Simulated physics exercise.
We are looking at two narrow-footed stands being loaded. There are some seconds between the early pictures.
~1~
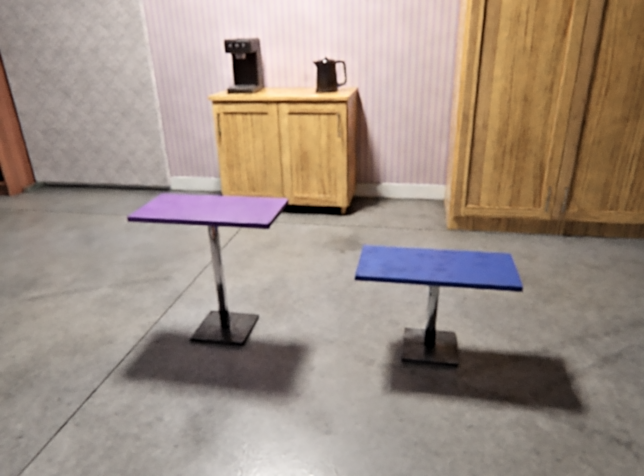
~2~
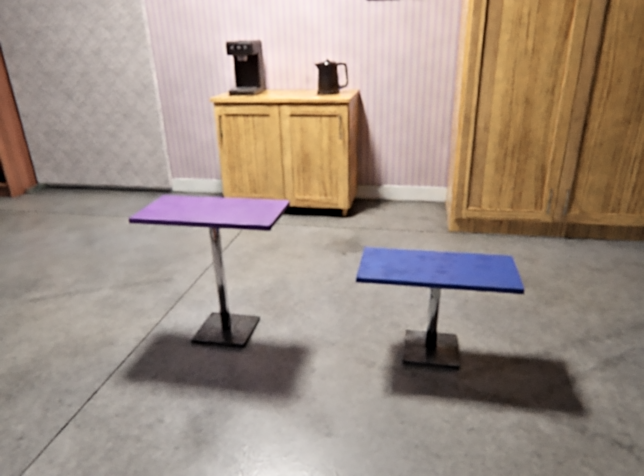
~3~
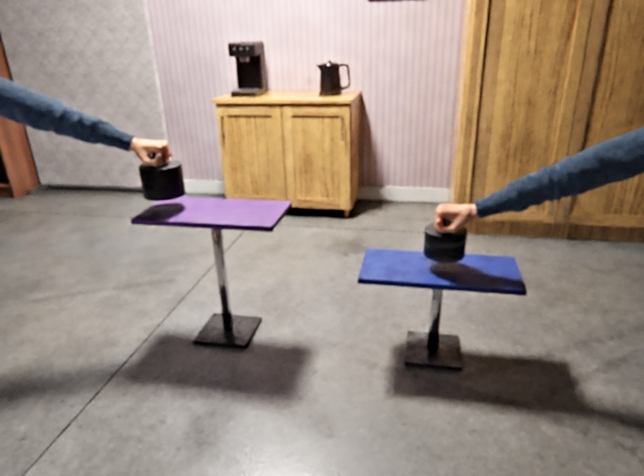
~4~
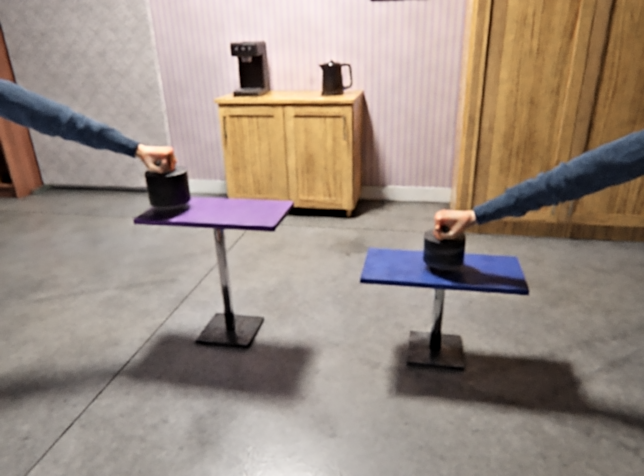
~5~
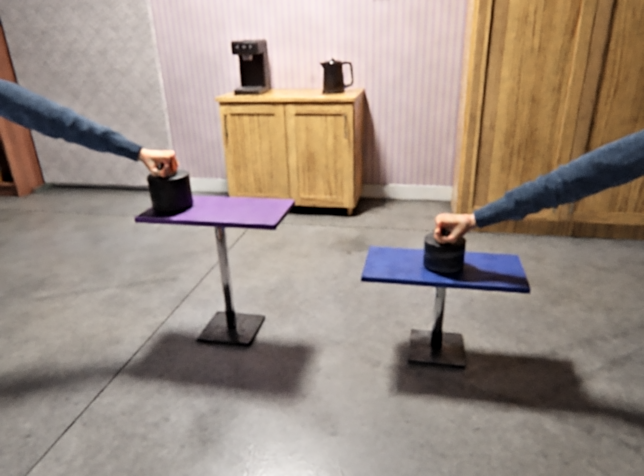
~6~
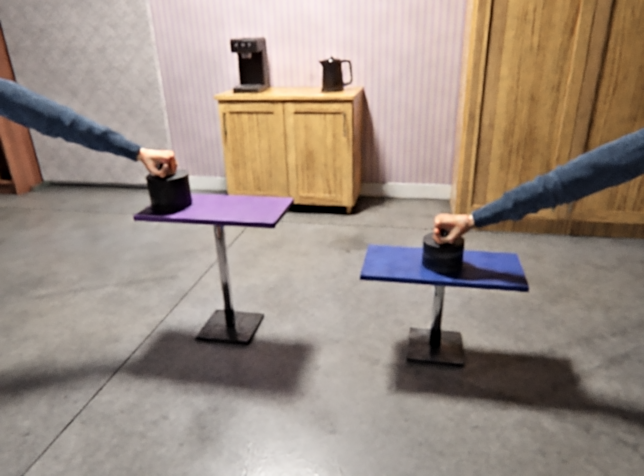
In a room with wooden cabinets, two hands lower dark round objects onto purple and blue tables.
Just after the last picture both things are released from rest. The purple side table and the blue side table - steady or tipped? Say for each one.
Purple side table tipped, blue side table steady.
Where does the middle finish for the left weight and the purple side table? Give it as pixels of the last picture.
The left weight at (28, 297), the purple side table at (95, 264).
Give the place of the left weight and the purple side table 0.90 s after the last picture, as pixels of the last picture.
(82, 254) and (112, 233).
Then, 0.70 s on from there, purple side table turned 22° from its first pose near (165, 206); blue side table at rest near (441, 266).
Then, 0.90 s on from there, purple side table turned 53° from its first pose near (113, 233); blue side table at rest near (441, 266).
Then, 1.02 s on from there, purple side table on its side near (91, 261); blue side table at rest near (441, 266).
In the end, the purple side table tips up, near (95, 264); the blue side table stays flat on its feet, near (441, 266).
